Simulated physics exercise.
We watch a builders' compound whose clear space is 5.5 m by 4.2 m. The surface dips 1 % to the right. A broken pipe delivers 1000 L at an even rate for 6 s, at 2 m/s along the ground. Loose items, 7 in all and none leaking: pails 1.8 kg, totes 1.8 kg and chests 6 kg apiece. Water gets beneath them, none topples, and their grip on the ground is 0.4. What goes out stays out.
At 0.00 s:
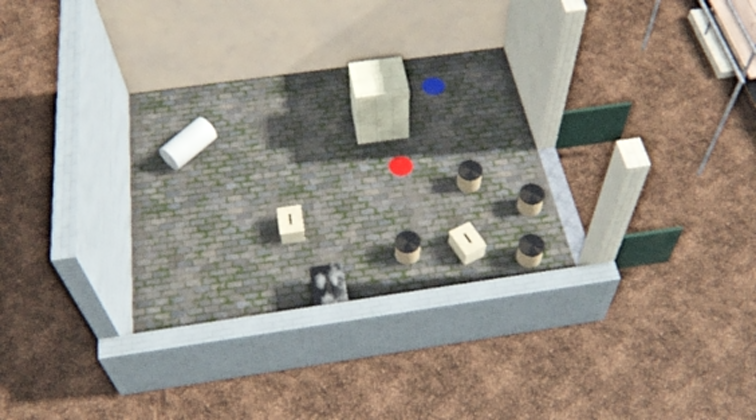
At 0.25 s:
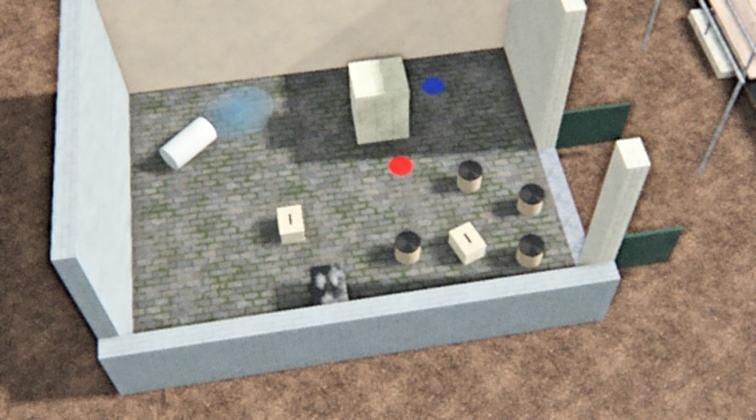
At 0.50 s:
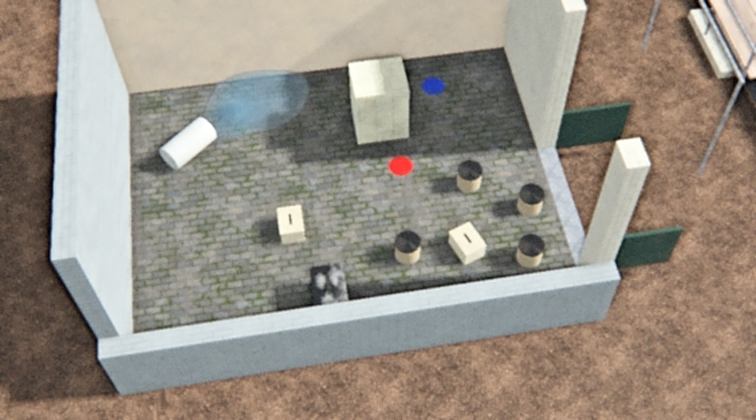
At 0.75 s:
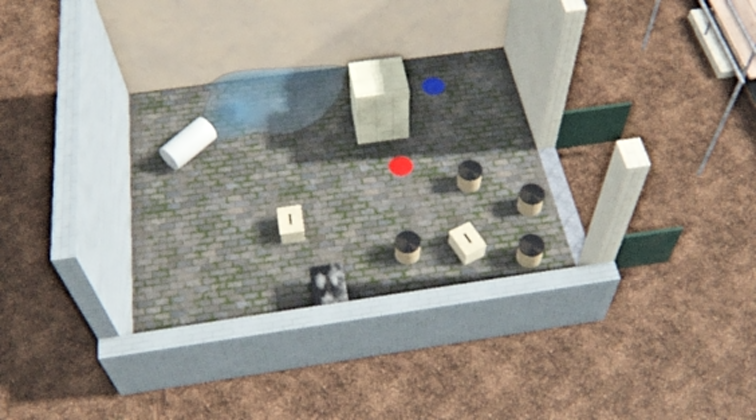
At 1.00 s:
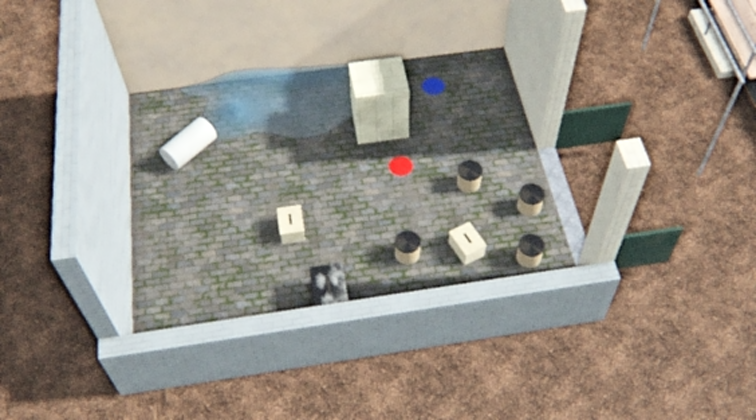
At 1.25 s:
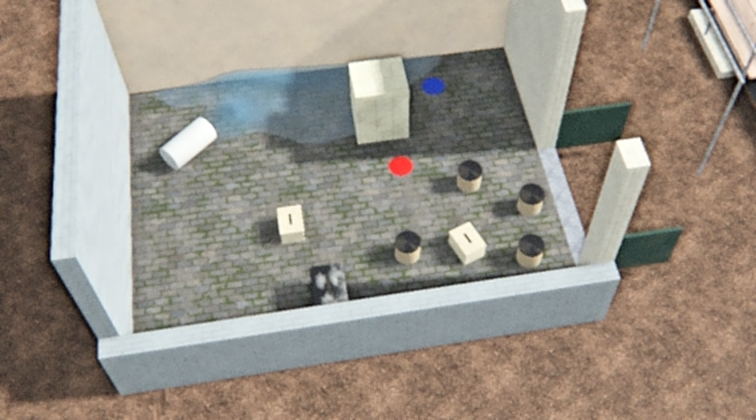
We see a walled yard with a white cylinder, pale boxes and dark-topped buckets on paving; bluish water appears beside the cylinder and spreads right along the back wall to the large pale block, while the objects stay still.
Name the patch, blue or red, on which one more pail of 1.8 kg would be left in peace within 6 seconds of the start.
Put it on red.
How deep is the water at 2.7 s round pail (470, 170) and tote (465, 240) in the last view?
About 0 and 0 cm.
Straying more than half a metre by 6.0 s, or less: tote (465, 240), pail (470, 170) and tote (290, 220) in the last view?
In that order: More, over, short of it.
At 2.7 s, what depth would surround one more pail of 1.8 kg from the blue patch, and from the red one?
About 7 cm and 0 cm.
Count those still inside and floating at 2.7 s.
0 of them.
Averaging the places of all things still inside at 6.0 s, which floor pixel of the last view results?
Near (423, 264).
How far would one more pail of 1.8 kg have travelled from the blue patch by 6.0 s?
Some 350 cm.
After 1.8 s on blue it would be 30 cm off in 3 cm of water; on red it would be 0 cm off in 0 cm of water.
After 2.7 s on blue it would be 123 cm off in 7 cm of water; on red it would be 0 cm off in 0 cm of water.
After 4.2 s on blue it would be 229 cm off in 2 cm of water; on red it would be 0 cm off in 1 cm of water.
After 6.0 s on blue it would be 335 cm off in 5 cm of water; on red it would be 0 cm off in 2 cm of water.
